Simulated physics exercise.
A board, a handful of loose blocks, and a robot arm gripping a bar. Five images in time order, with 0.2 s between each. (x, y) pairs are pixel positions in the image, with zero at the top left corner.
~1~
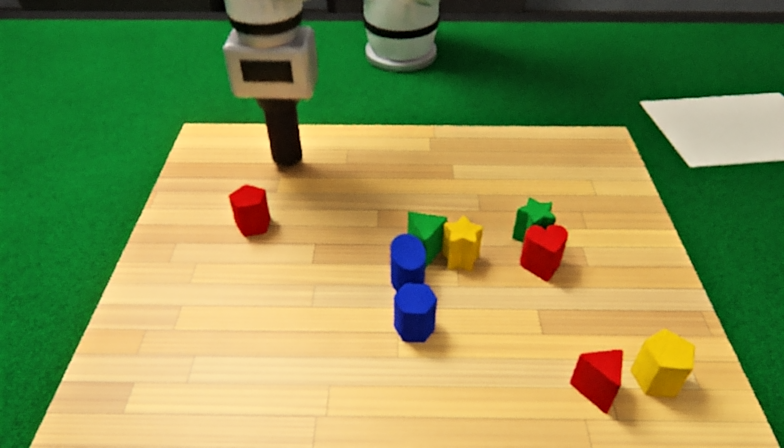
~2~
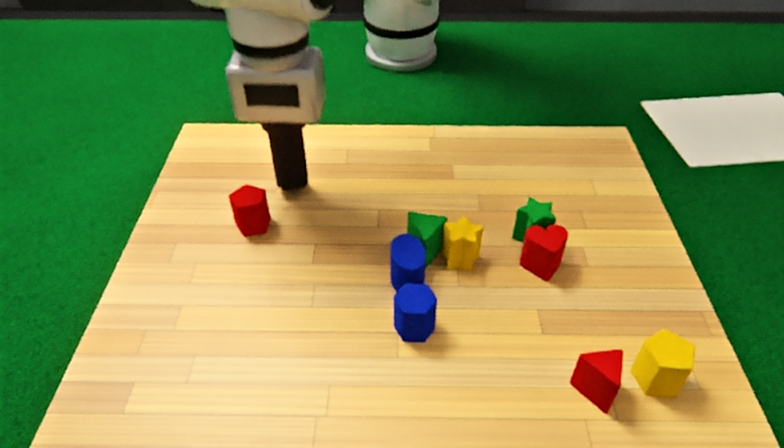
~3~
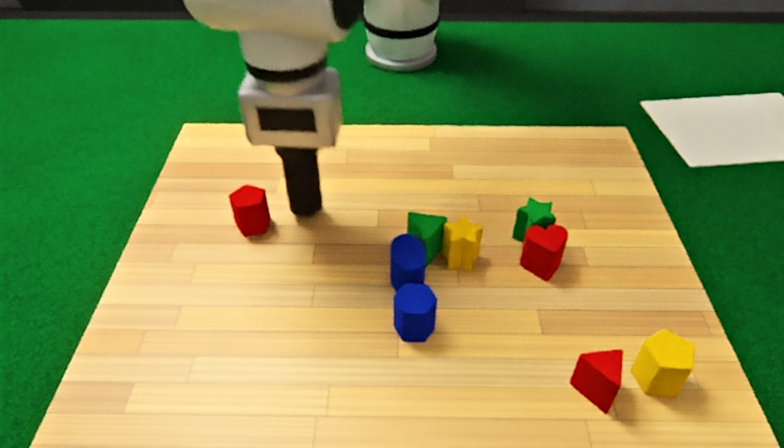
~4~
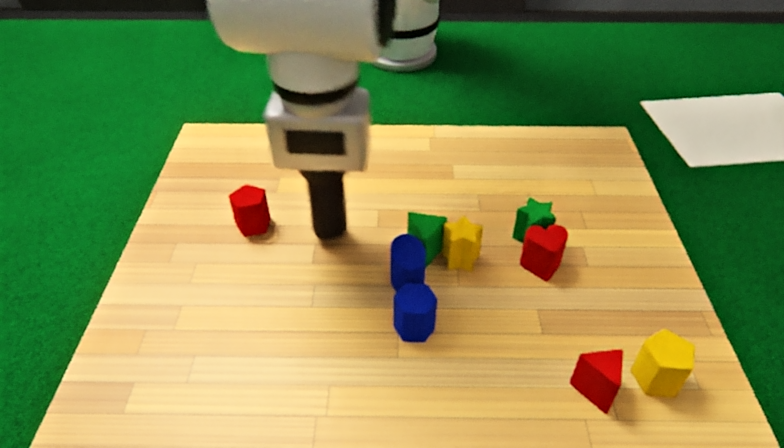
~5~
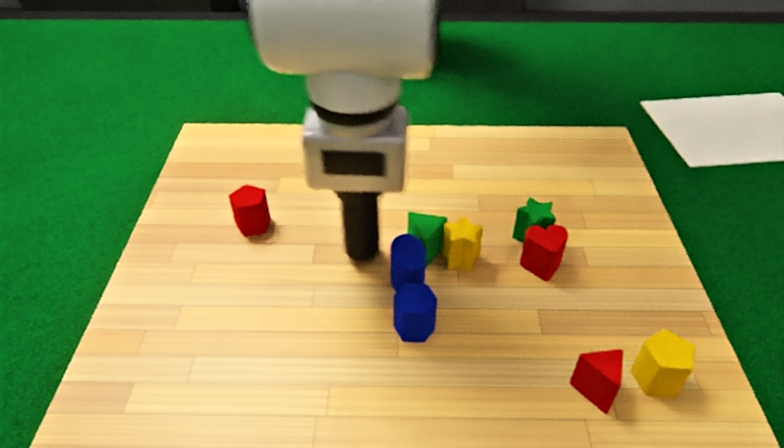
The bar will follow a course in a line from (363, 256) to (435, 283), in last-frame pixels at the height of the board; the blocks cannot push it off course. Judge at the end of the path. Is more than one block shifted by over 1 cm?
It seems not.
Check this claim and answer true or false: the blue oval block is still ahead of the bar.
Verdict: True.
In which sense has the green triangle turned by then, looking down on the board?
The block turns counter-clockwise.
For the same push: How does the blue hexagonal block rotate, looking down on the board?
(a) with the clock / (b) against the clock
The one that fits is a, with the clock.
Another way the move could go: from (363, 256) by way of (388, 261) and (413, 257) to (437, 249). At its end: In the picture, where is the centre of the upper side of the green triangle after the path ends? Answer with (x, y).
It should be at (465, 209) by then.
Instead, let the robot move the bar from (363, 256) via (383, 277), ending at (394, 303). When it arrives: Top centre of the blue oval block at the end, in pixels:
Its top middle will sit at (429, 260).
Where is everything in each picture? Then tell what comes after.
In the first frame, bar's lower end at (287, 157); blue oval block at (408, 251); blue hexagonal block at (416, 298); green triangle at (427, 222); yellow star-shaped block at (464, 229).
In the second frame, bar at (293, 182); blocks still.
In the third frame, bar at (306, 206); blocks still.
In the fourth frame, bar at (330, 228); blocks still.
In the fifth frame, bar at (362, 248); blue oval block at (408, 251); blue hexagonal block at (416, 298); green triangle at (427, 222); yellow star-shaped block at (464, 229).
The first path, step by step. Halfway along, bar at (398, 262); blue oval block at (426, 262), turned 20° clockwise.
At the end, bar at (435, 275); blue oval block at (453, 280), turned 70° clockwise; blue hexagonal block at (416, 303), turned 20° clockwise; green triangle at (431, 222), turned 25° anticlockwise; yellow star-shaped block still.
